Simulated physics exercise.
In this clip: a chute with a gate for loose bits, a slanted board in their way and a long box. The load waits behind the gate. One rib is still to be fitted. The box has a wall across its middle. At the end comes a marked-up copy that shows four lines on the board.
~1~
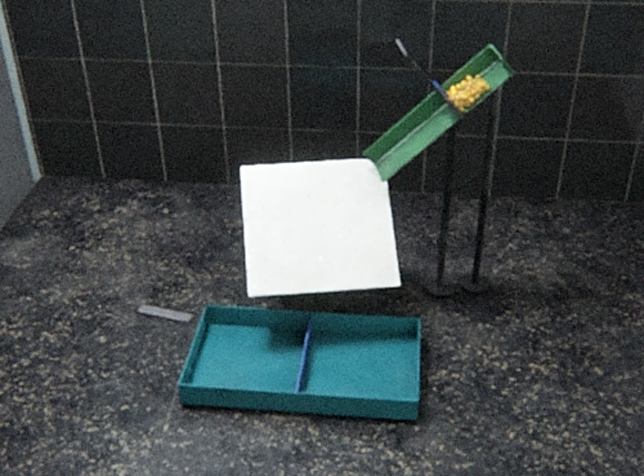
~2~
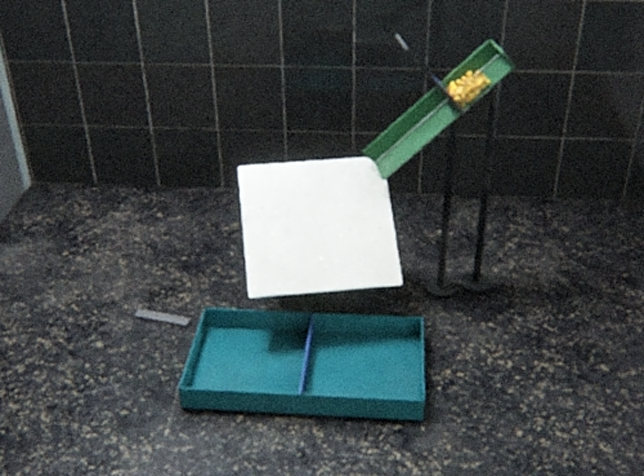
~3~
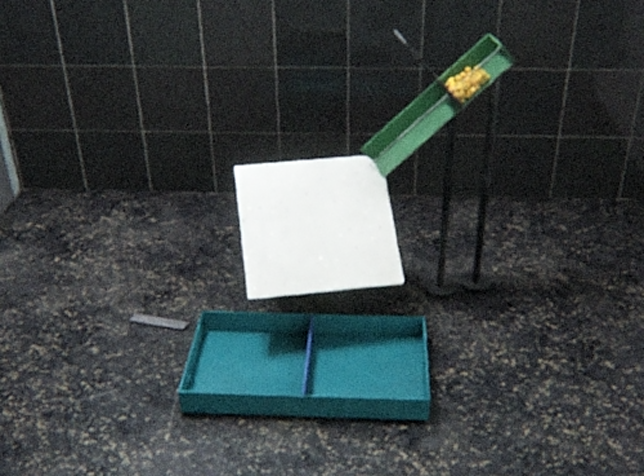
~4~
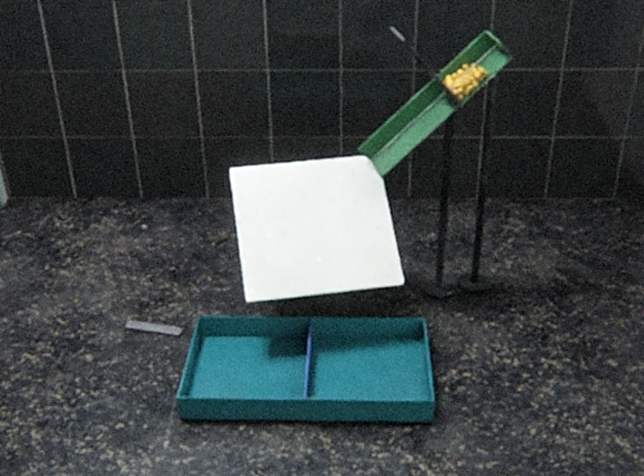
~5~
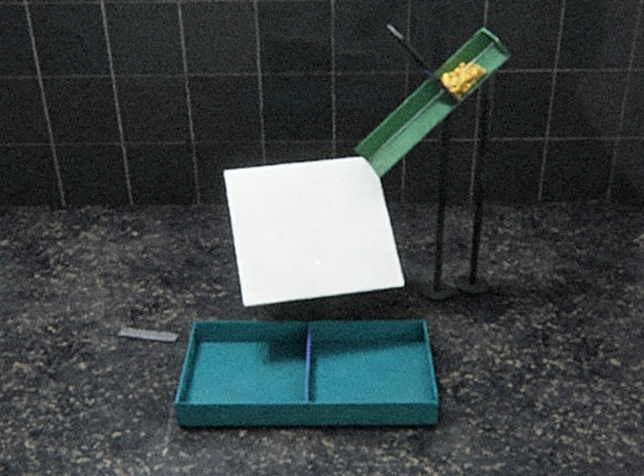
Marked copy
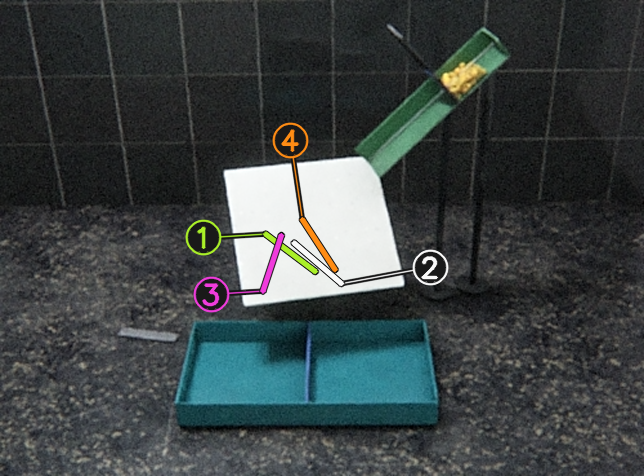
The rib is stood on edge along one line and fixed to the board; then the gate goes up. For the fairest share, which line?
It is 3.
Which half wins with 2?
More lands on the right.
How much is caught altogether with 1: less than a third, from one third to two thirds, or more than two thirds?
More than two thirds.
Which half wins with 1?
The right half.
On the marked copy, line 1 from (265, 234) to (315, 271); line 2 from (294, 242) to (341, 283); line 3 from (281, 235) to (262, 291); line 4 from (302, 219) to (335, 269).
With 1, of what is caught, about a tenth in the left half, almost all in the right.
With 2, of what is caught, about a tenth in the left half, almost all in the right.
With 3, of what is caught, roughly two thirds in the left half, roughly a third in the right.
With 4, of what is caught, just a few in the left half, almost all in the right.
